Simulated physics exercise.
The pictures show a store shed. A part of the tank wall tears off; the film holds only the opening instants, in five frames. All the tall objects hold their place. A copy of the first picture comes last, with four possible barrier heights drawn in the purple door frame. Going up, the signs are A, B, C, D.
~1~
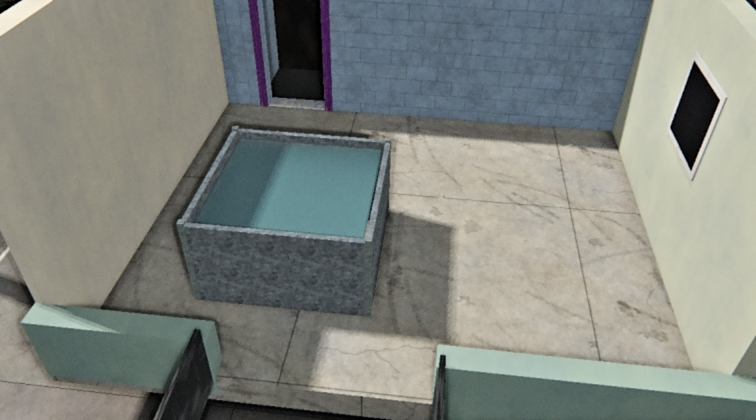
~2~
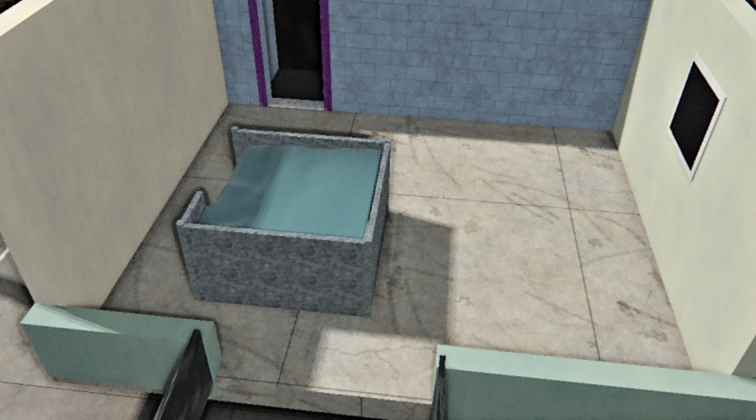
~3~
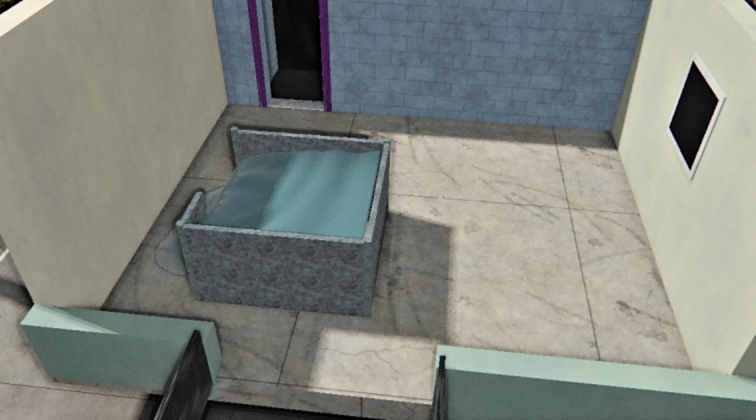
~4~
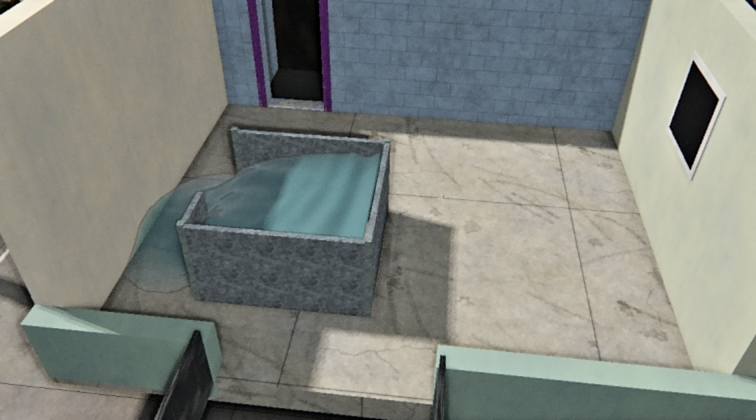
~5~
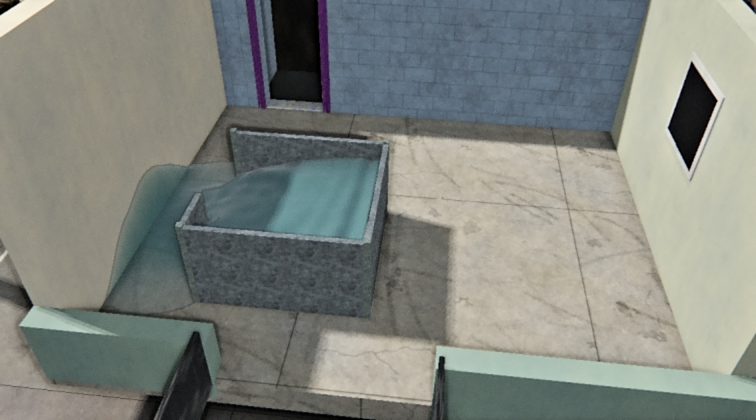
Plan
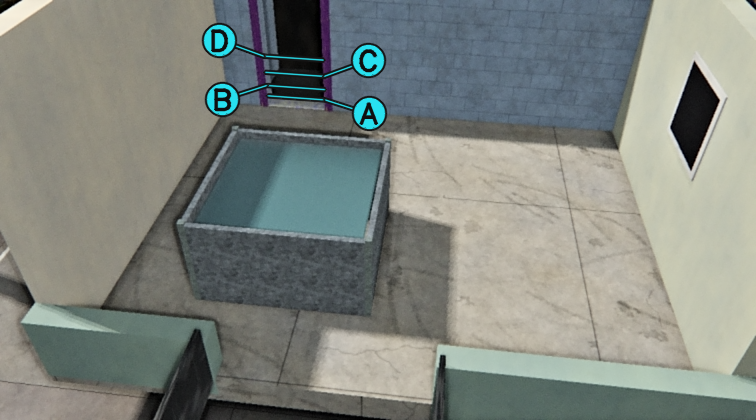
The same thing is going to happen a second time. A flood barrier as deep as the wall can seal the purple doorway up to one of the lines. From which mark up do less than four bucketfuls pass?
The answer is line B.
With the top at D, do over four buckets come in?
No, that is safe.
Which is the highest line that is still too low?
That is line A.
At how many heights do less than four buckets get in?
Three of the four.
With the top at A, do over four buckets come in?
Yes, it does.
On the marked copy, A at (296, 97); B at (295, 87); C at (294, 74); D at (293, 58); from the bottom up A, B, C, D.
With A, about 13 bucketfuls get in.
With B, a bucket or two gets in.
With C, nothing gets over.
With D, nothing gets over.
